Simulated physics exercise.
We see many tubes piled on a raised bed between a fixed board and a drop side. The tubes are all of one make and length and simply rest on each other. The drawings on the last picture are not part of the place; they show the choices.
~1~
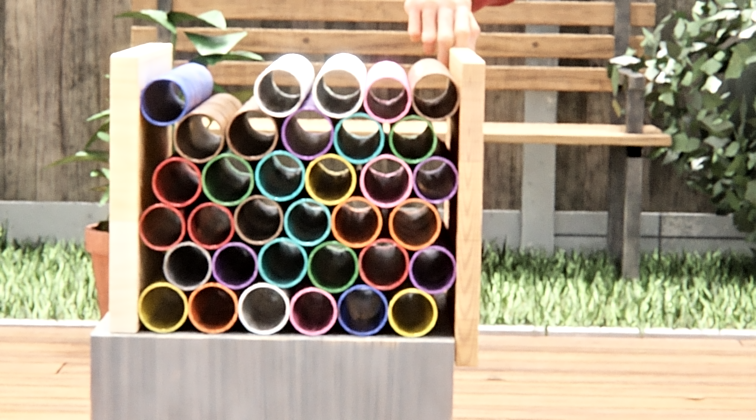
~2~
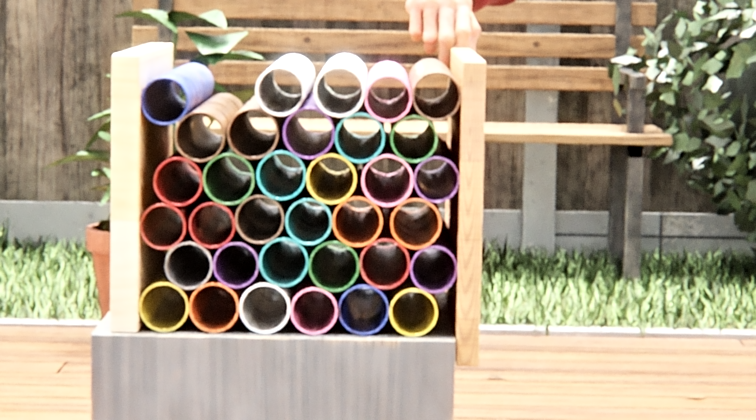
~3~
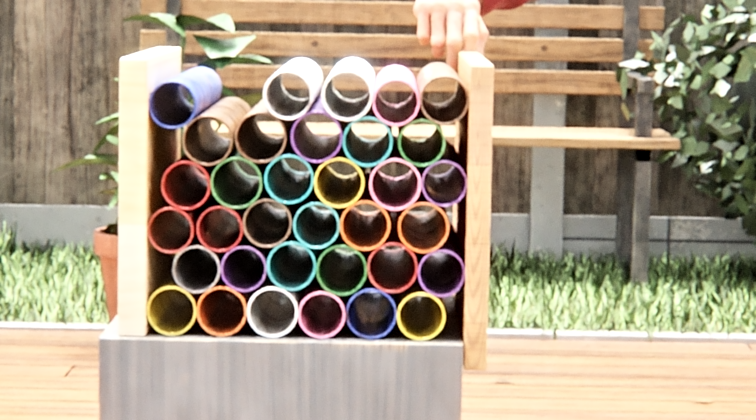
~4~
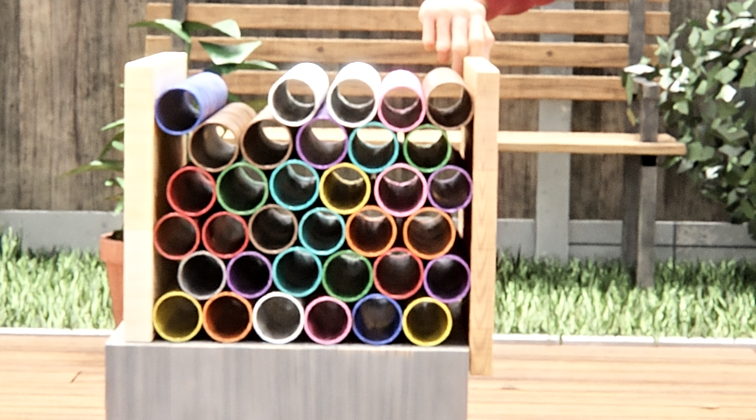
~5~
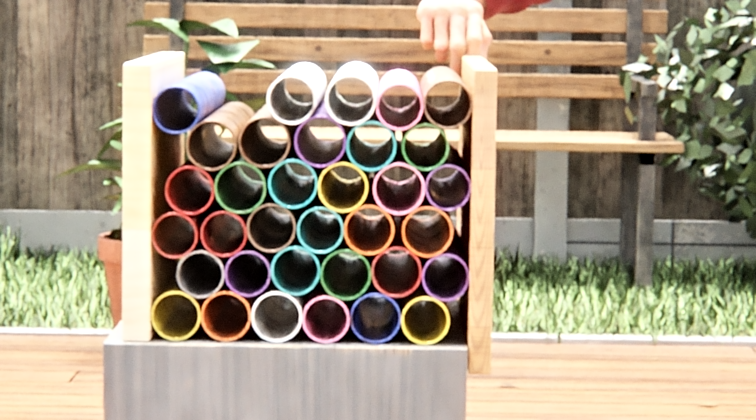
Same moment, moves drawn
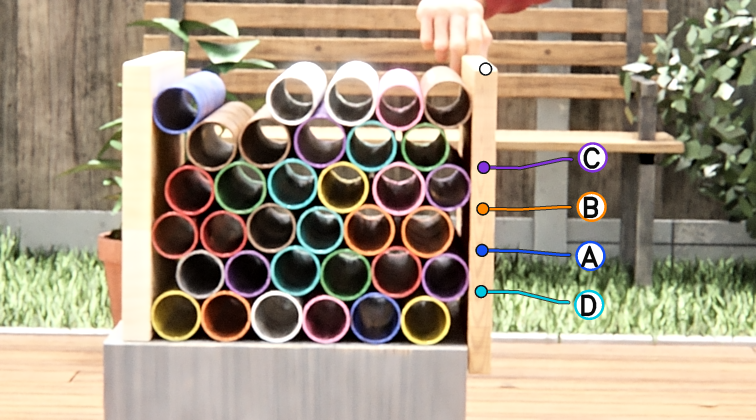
On a wooden deck before a bench, fence and strip of grass, colourful open-ended tubes lie stacked between two upright boards on a grey block, a hand resting at the top right. The view shifts slightly, so everything slides a little right and down, then drifts faintly back left; the stack keeps its arrangement.
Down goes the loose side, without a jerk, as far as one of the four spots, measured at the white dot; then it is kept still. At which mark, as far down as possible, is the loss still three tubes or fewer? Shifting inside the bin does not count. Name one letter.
Lower it to B and no more.
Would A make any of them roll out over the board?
Yes.
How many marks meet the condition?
Two of them.
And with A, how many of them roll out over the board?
It comes to four.
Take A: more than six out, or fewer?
At A, fewer than six.
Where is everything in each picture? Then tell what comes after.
In the first picture, a yellow tube (413, 313); a purple tube (235, 266); a brown tube (259, 220).
In the second picture, a brown tube (260, 219); a yellow tube (331, 179).
In the third picture, a purple tube (317, 137); a pink tube (396, 102).
In the fourth picture, side board (476, 202); a yellow tube (178, 317).
In the fifth picture, a yellow tube (426, 321); a purple tube (248, 274); a brown tube (272, 228).
On the marked copy, A at (482, 251); B at (482, 209); C at (483, 167); D at (481, 292); the white dot at (485, 69).
Taking B. A third of the way, top of the board (472, 134).
Two thirds of the way, top of the board (471, 207).
When it is over, top of the board (471, 208), one out over the board.
As for the rest, A four out over the board; C none out over the board; D four out over the board.
